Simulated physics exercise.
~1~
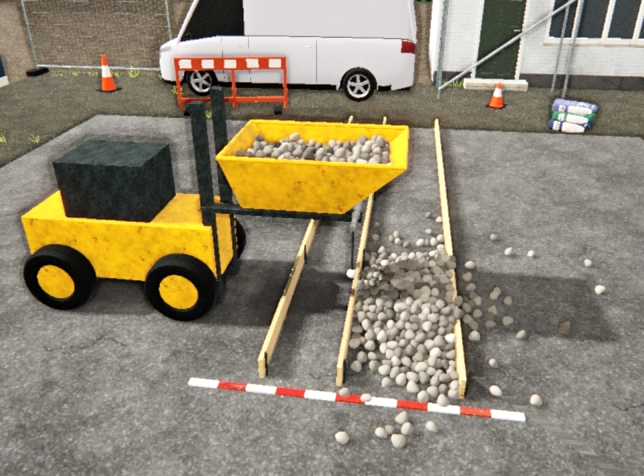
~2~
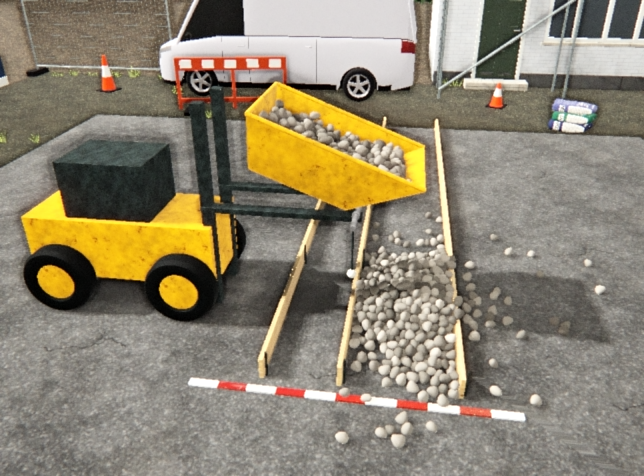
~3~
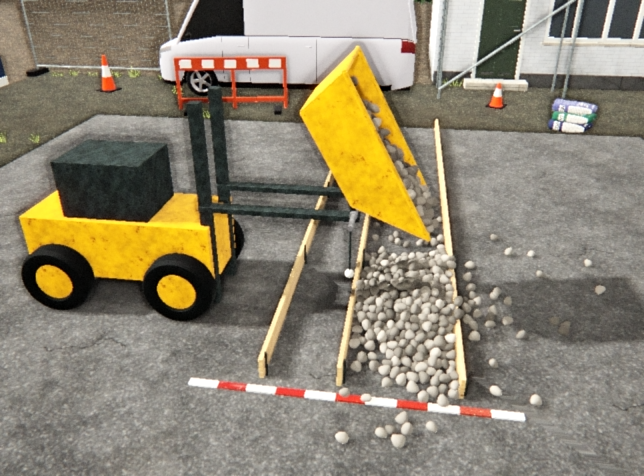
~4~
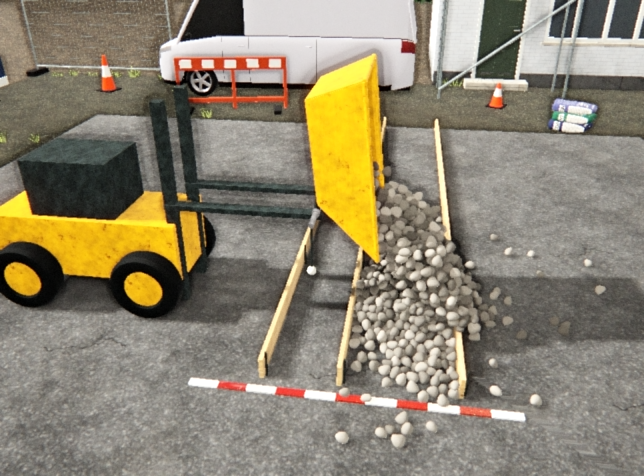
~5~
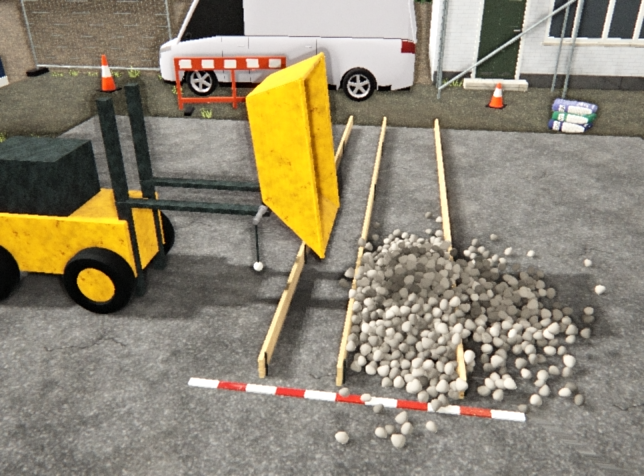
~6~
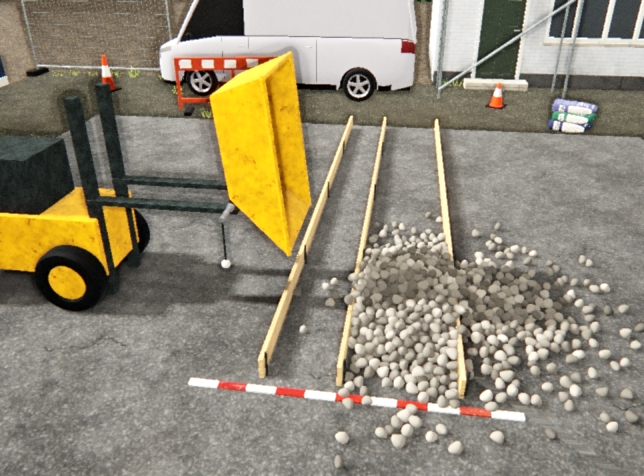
On a paved yard, a yellow truck tips stones onto a pile and backs left.
